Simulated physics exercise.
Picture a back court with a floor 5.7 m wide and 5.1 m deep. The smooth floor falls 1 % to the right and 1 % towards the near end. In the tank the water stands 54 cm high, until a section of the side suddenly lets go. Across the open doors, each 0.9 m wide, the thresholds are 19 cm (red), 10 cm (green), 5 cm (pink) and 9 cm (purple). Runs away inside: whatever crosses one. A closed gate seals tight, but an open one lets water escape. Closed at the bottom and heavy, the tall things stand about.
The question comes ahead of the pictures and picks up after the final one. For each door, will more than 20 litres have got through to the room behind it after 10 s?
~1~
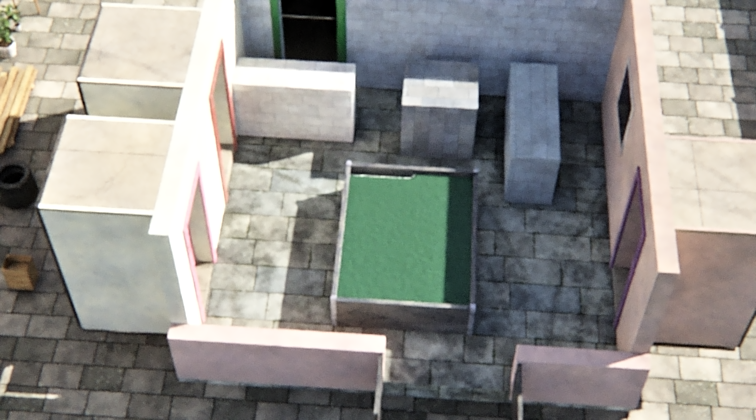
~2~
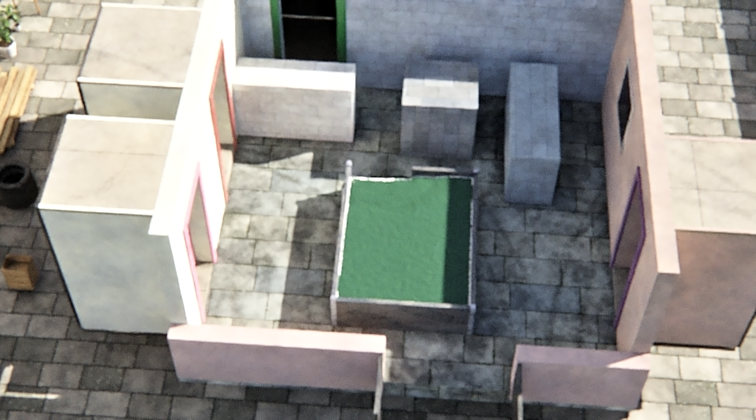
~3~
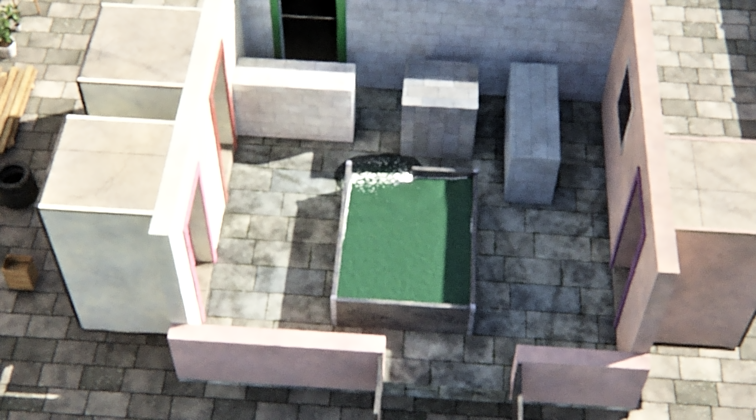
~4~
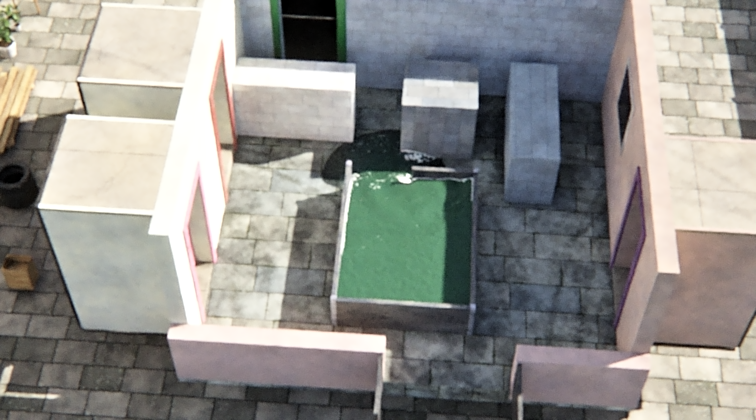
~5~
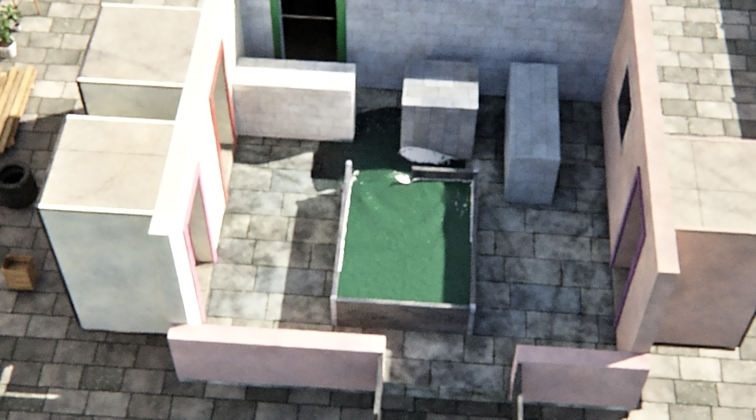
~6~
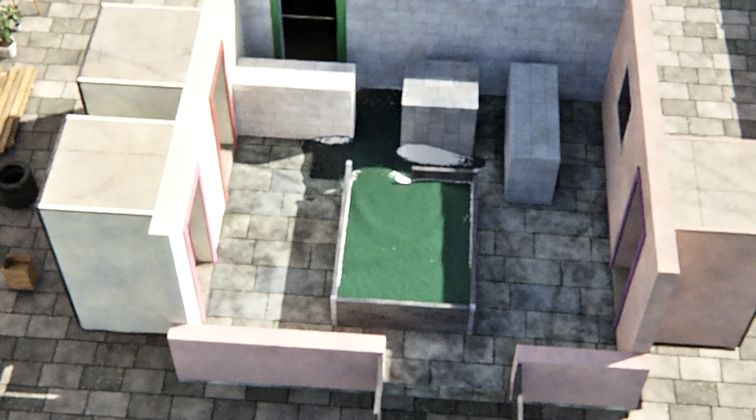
In order: My guess is the red door lets through less than the limit; my guess is the green door lets through more than the limit; my guess is the pink door lets through less than the limit; my guess is the purple door lets through less than the limit.
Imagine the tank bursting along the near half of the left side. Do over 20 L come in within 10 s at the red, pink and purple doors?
Door red stays within, door pink goes beyond, door purple stays within.
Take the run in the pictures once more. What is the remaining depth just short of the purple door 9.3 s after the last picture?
Some 10.5 centimetres of depth.
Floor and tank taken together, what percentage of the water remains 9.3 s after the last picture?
Roughly 88 percent.
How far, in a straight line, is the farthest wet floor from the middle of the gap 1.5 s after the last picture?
About 3.4 m.
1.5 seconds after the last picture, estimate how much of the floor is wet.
Near 35 per cent is wet.
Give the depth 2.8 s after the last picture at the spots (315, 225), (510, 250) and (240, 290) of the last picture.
Roughly 1, 2 and 2 cm, in turn.
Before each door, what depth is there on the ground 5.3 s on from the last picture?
Depths: Red door 8 cm, green door 18 cm, pink door 2 cm, purple door 3 cm.
Then, 0.7 s after the last picture water covers 20 % of the floor and is deepest (34 cm) near (381, 99); red door not reached, green door 6 cm at the sill, 0 L in, pink door not reached, purple door not reached.
Then, 1.5 s after the last picture water covers 35 % of the floor and is deepest (36 cm) near (382, 90); red door 15 cm at the sill, 0 L in, green door 10 cm at the sill, 0 L in, pink door not reached, purple door not reached.
Then, 2.8 s after the last picture water covers 60 % of the floor and is deepest (29 cm) near (246, 98); red door 12 cm at the sill, 1 L in, green door 16 cm at the sill, 7 L in, pink door 3 cm at the sill, 0 L in, purple door not reached.
Then, 5.3 s after the last picture water covers 95 % of the floor and is deepest (20 cm) near (595, 104); red door 8 cm at the sill, 1 L in, green door 18 cm at the sill, 89 L in, pink door 2 cm at the sill, 0 L in, purple door 3 cm at the sill, 0 L in.
Then, 9.3 s after the last picture water covers 95 % of the floor and is deepest (12 cm) near (612, 382); red door 9 cm at the sill, 1 L in, green door 9 cm at the sill, 121 L in, pink door 5 cm at the sill, 1 L in, purple door 11 cm at the sill, 3 L in.
